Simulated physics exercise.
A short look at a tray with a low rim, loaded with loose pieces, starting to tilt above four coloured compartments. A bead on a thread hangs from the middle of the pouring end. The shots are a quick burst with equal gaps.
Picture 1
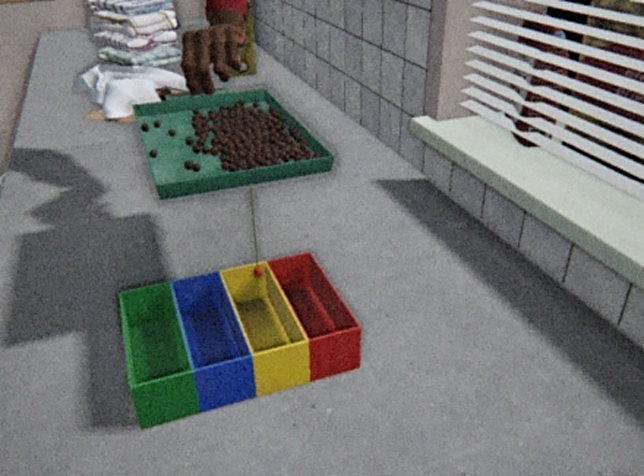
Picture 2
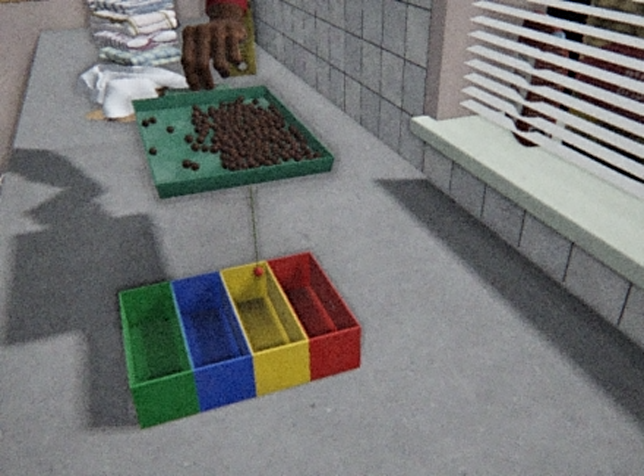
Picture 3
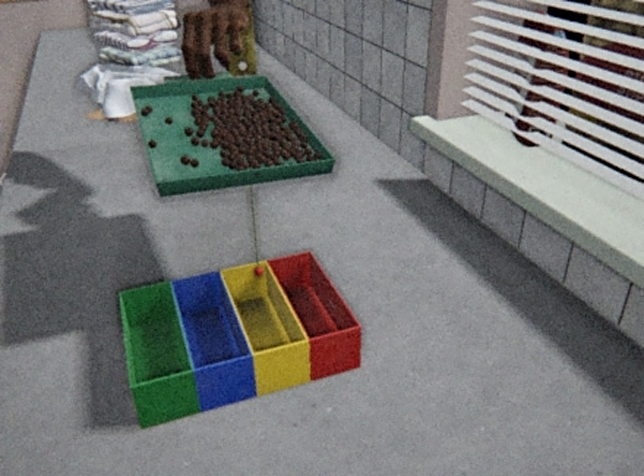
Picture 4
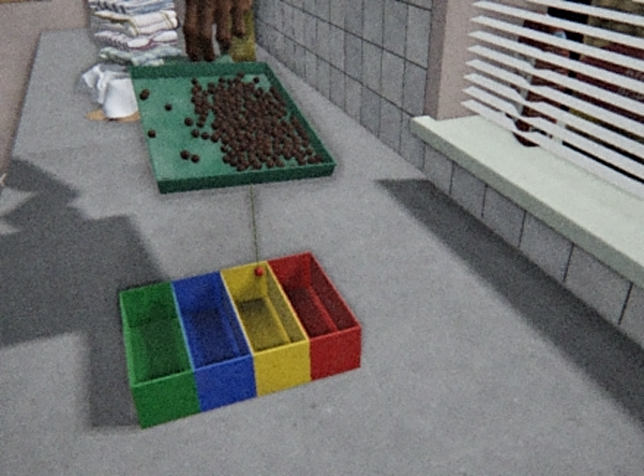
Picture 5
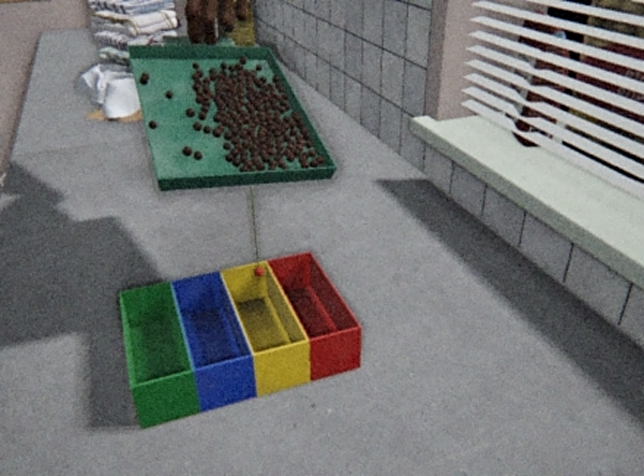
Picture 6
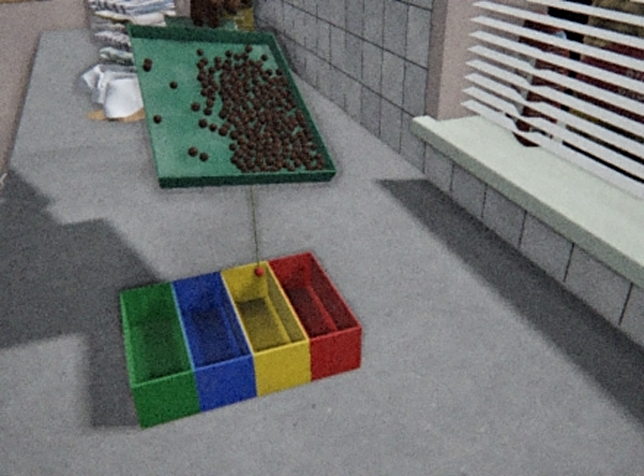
In the video, a dark hand behind a green tray of brown balls raises its far side, tilting it toward green, blue, yellow and red compartments, and the balls begin to shift slightly while a small red bead hangs still.
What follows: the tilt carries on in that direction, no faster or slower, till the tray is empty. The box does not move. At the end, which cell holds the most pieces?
Most goes to the red cell.
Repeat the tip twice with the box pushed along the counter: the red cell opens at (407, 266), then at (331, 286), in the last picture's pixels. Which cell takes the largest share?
The first try: The cell in blue. The second: The red cell.
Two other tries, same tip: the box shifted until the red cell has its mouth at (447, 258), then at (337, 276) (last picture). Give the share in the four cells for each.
First some 90, then 90 per cent.
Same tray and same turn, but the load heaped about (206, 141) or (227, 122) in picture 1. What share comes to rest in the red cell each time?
Near 30 % and 30 %.
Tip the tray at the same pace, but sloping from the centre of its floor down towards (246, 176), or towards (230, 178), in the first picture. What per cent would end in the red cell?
The first gives 30 %, the second 20 %.
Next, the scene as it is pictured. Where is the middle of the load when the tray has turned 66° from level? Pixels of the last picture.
Roughly at (289, 144).
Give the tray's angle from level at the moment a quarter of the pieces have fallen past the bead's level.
Around 90° of tilt.
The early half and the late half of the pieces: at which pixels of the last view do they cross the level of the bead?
First near (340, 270), later near (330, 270).
Shortly afterwards, tray tipped steeply; all but a few on the tray; only a few falling or outside the box.
Next, tray tipped past a quarter turn; a little on the tray; near a quarter in the red cell; a little in the yellow cell; only a few in the green cell; near half falling or outside the box.
Some moments later, tray tipped past a quarter turn; near a third in the red cell; a little in the yellow cell; only a few in the green cell; only a few in the blue cell; near half falling or outside the box.
In the end, tray tipped past a quarter turn; near a third in the red cell; a little in the yellow cell; only a few in the green cell; only a few in the blue cell; near half outside the box.
